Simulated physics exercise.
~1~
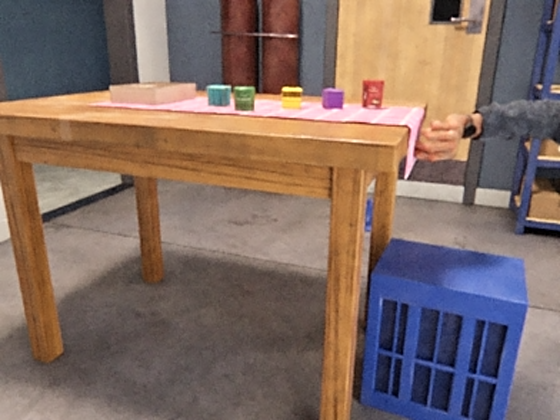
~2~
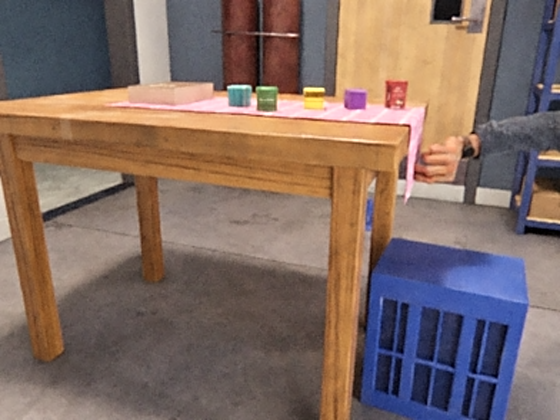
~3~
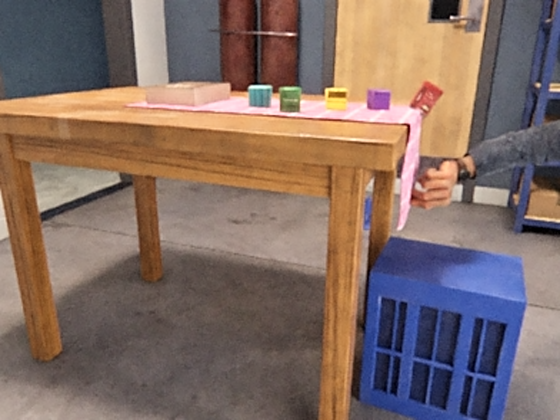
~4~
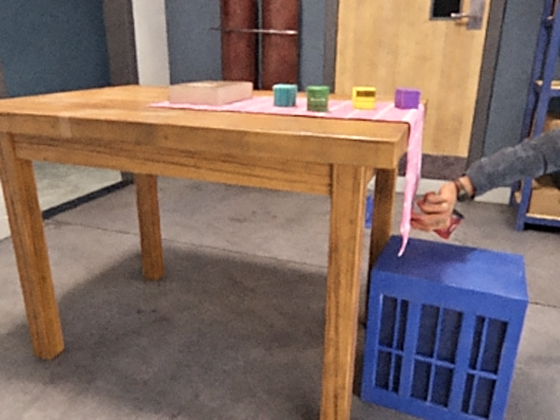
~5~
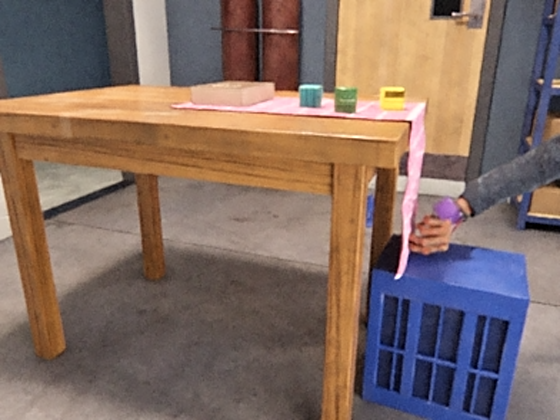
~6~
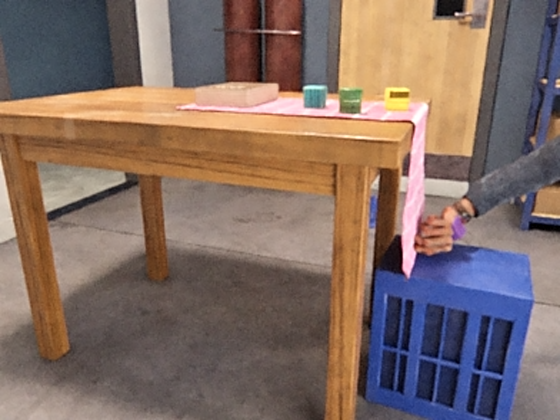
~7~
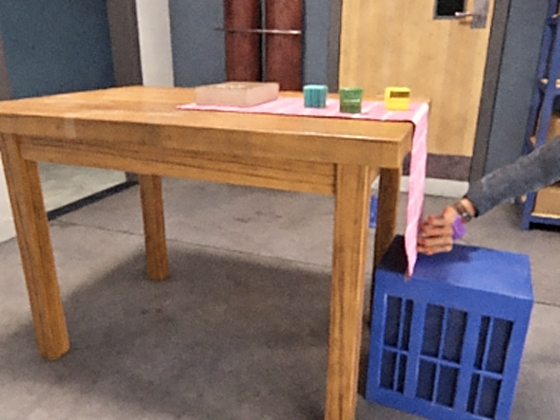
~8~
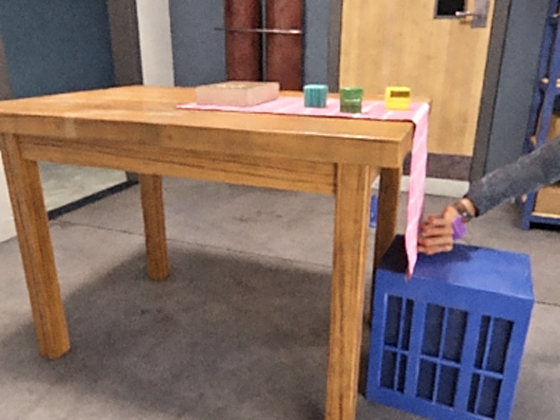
In a room with a wooden door and blue shelving, a pink runner lies across a wooden table, carrying a wooden box, two greenish pots, a yellow cube, a purple cube and a red can. A hand at the right draws the runner's end down, and the row slides toward the edge. The red can tips over the edge and drops beside the hand. The purple cube follows, falling near the hand above the blue crate. The pulling stops with the hem at the crate, while the pots, yellow cube and box remain on the table.
